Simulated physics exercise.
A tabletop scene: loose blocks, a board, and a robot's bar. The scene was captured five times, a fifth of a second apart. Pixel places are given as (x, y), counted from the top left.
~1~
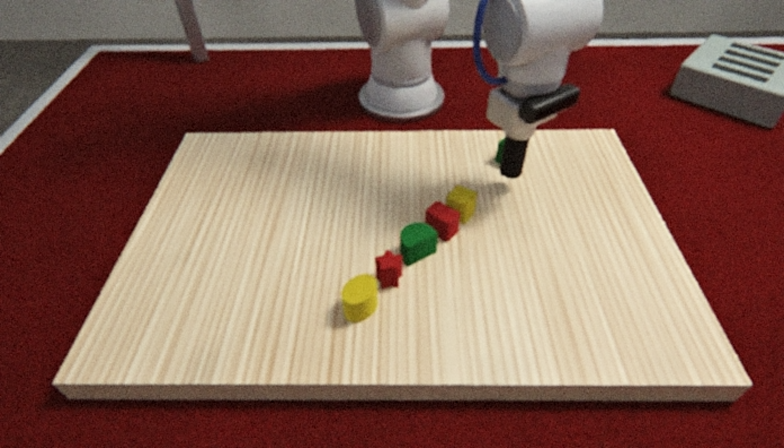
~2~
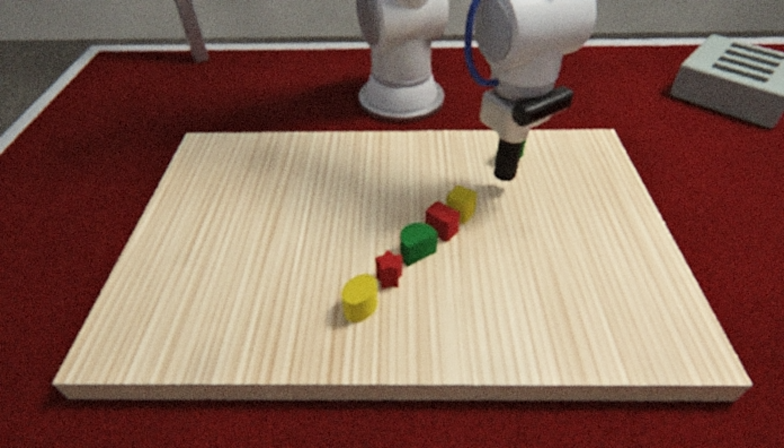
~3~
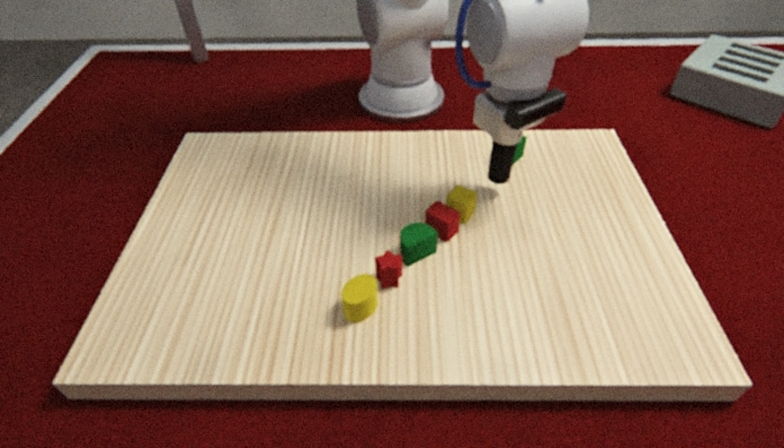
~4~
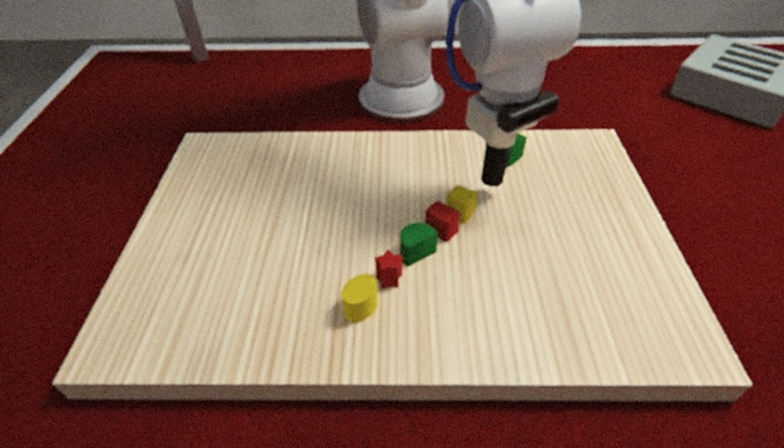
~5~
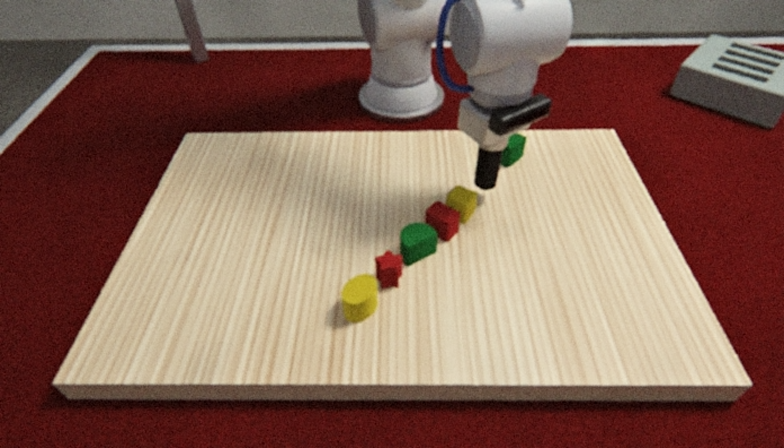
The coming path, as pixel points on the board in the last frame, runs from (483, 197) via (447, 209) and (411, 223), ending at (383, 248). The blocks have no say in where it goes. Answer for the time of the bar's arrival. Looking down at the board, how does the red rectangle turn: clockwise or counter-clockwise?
It rotates counterclockwise.
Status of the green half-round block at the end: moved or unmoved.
It gets displaced.
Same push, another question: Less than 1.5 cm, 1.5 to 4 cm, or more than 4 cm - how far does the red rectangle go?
It travels more than 4 cm.
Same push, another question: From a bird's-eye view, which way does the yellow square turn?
It goes anticlockwise.
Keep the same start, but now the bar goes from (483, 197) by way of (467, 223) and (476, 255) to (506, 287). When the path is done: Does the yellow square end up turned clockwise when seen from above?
It seems so.
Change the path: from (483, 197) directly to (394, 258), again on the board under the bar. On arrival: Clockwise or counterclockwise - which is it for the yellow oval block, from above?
Its rotation is clockwise.
What follows on the original path. One third of the way, bar at (448, 194); green half-round block at (415, 235); red rectangle at (434, 219), turned 30° anticlockwise; yellow square at (440, 204), turned 20° anticlockwise.
Two thirds of the way, bar at (411, 209); red star at (380, 271), turned 50° clockwise; green half-round block at (408, 263), turned 15° anticlockwise; red rectangle at (417, 239), turned 65° anticlockwise; yellow square at (411, 223), turned 55° anticlockwise.
At the end, bar at (383, 233); red star at (380, 271), turned 55° clockwise; green half-round block at (413, 277), turned 20° clockwise; red rectangle at (422, 253), turned 115° anticlockwise; yellow square at (398, 247), turned 115° anticlockwise.
